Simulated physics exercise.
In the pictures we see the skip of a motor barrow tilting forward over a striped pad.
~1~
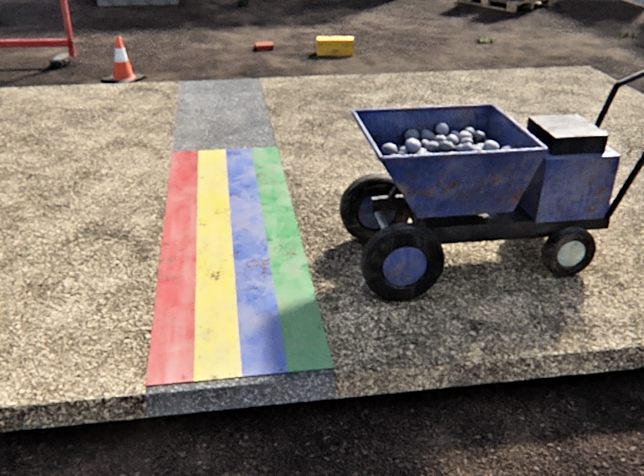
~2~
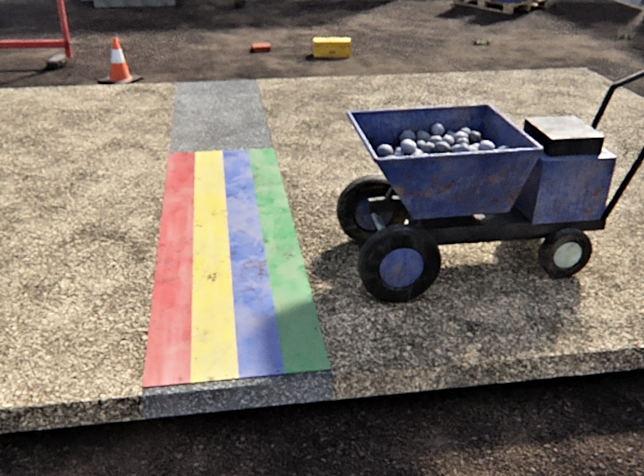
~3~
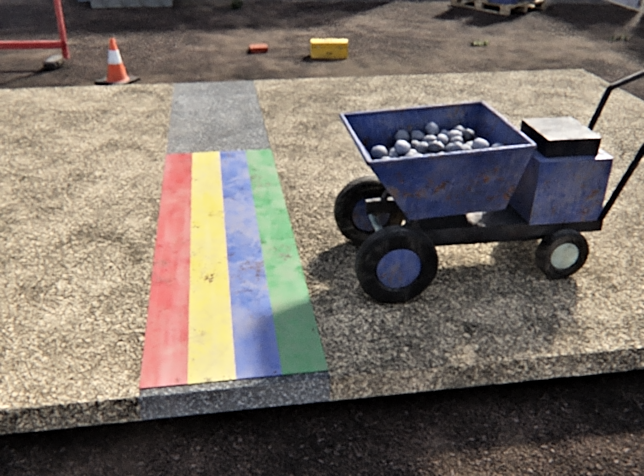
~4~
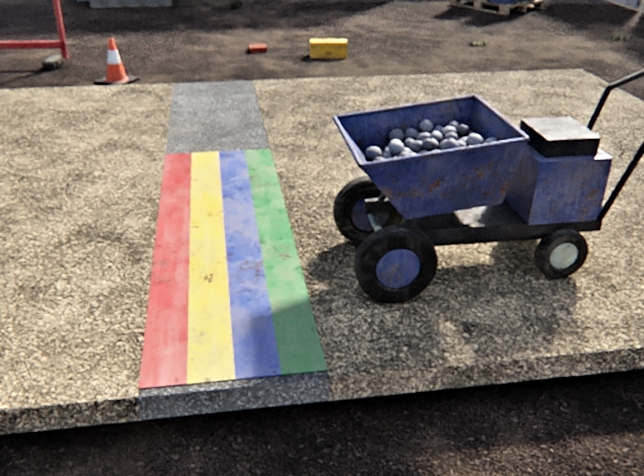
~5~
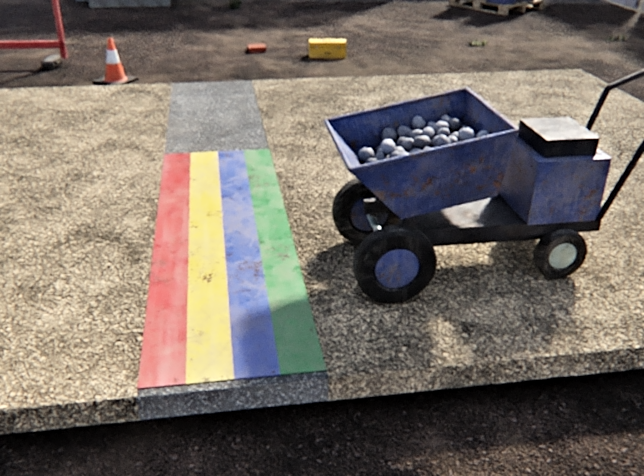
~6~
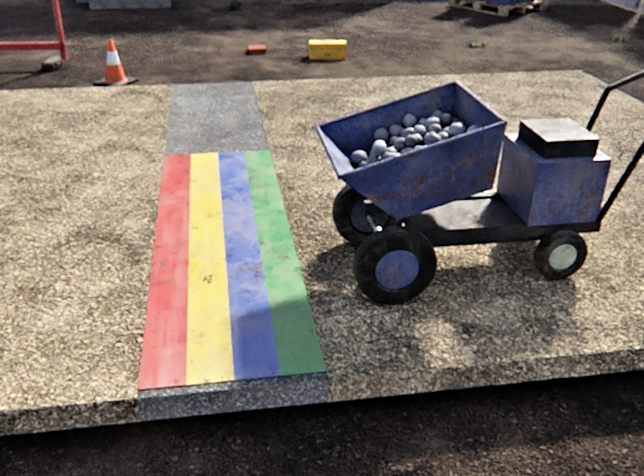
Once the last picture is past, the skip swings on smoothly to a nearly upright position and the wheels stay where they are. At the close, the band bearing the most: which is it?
It is the blue band.
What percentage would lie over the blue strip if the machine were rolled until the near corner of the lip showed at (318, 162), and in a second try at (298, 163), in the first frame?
First spot: 0 %, second spot: 0 %.
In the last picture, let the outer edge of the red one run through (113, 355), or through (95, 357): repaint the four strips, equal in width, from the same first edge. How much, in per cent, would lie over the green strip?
I'd estimate some 20 per cent, and then some 20 per cent.
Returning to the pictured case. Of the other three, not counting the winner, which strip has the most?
Next in line comes the yellow strip.
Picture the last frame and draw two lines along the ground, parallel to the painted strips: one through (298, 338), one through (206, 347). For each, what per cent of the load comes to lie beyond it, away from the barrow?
I'd say some 90 in a hundred, and after that 20 in a hundred.
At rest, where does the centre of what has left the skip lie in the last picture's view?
Close to (232, 277) in the last view.
Just after the last frame, skip tipped steeply; every one in the skip.
A moment on, skip tipped steeply; almost all in the skip; just a few over the blue strip; just a few falling.
Further on, skip tipped right over; roughly a third in the skip; just a few over the green strip; roughly a third over the blue strip; roughly a quarter over the yellow strip; about a tenth over the red strip; just a few off the paint.
When it is over, skip tipped right over; about a tenth in the skip; about a tenth over the green strip; roughly a third over the blue strip; roughly a quarter over the yellow strip; about a tenth over the red strip; just a few off the paint.
